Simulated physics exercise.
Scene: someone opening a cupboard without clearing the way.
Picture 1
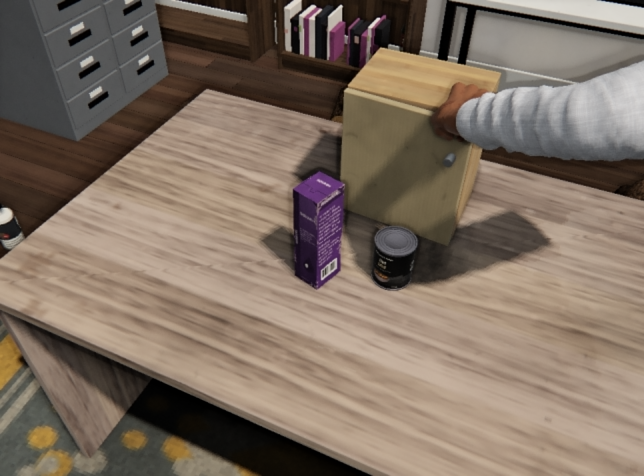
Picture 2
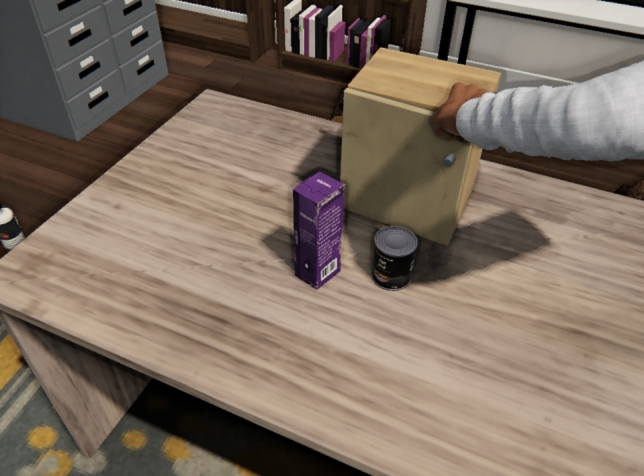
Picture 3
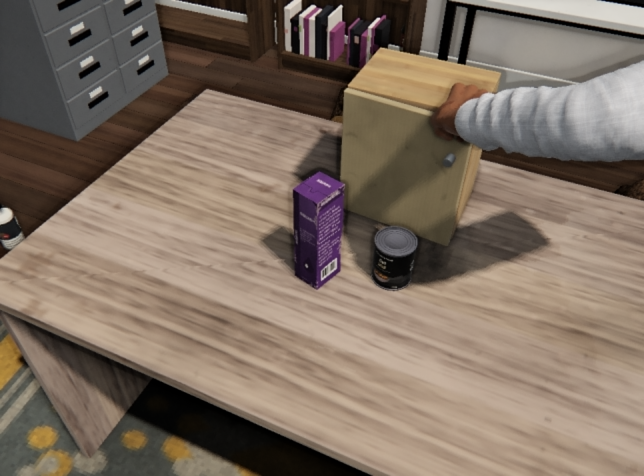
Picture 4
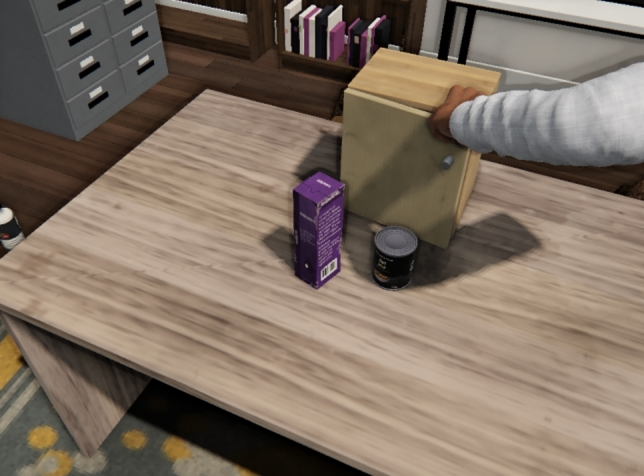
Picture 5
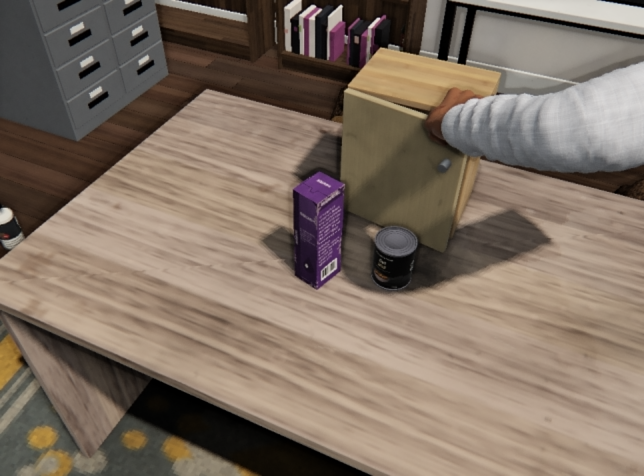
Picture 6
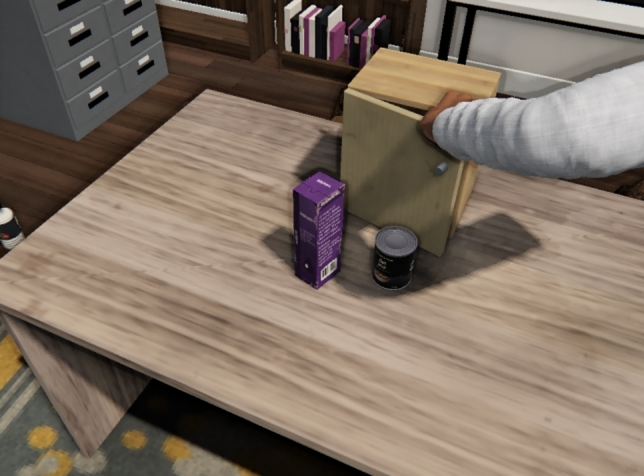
A hand slowly pulling the door of a small wooden cupboard slightly open, behind a purple carton and a dark can on a table.
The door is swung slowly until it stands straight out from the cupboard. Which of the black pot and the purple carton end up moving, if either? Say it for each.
In order: I expect the black pot will be hit; I expect the purple carton will be hit.
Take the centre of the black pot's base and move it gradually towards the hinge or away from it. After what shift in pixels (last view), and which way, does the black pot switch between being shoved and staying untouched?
Down, by around 28 pixels.
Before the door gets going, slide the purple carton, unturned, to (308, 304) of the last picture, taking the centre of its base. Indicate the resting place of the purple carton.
It'd end up somewhere close to (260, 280).
Then, 1.30 s on from there, door 62° open; black pot displaced well along near (328, 280); purple carton displaced a little near (312, 231).
In the end, the black pot is pushed along, near (276, 287); the purple carton is pushed along, near (276, 223).
